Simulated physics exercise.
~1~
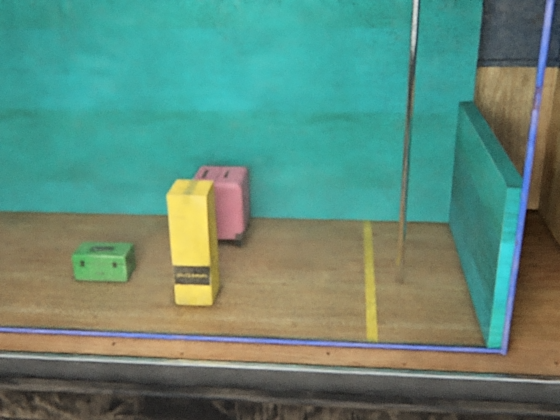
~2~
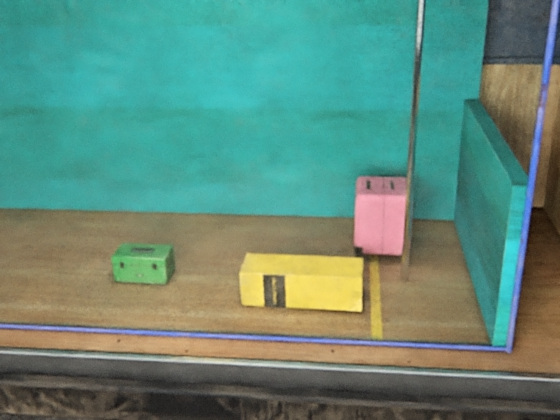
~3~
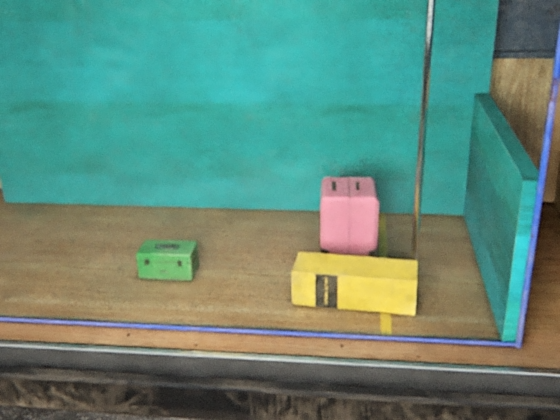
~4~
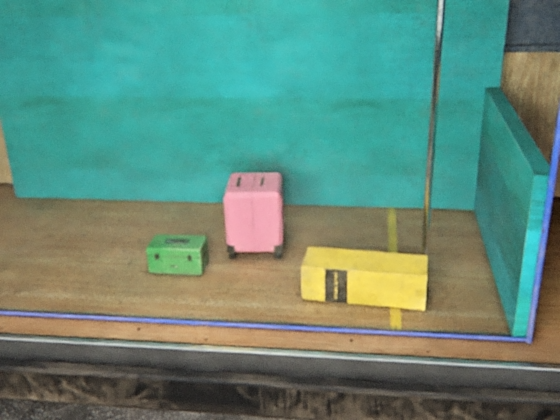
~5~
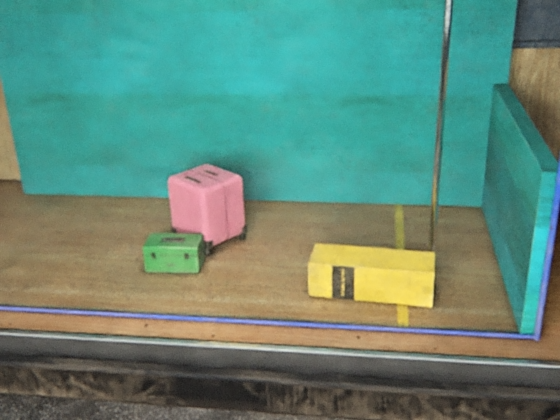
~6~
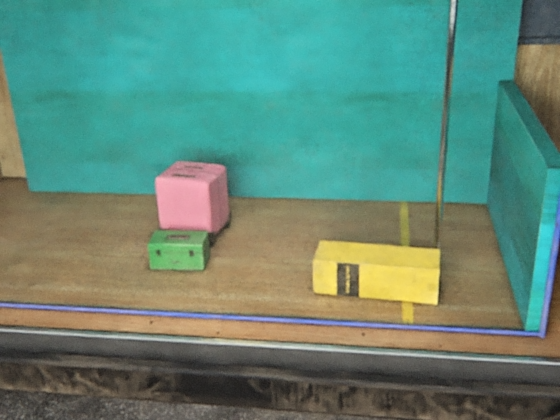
Yellow tall box toppling onto its side and stopping short of the line, pink wheeled case rolling right, then left behind green toolbox.
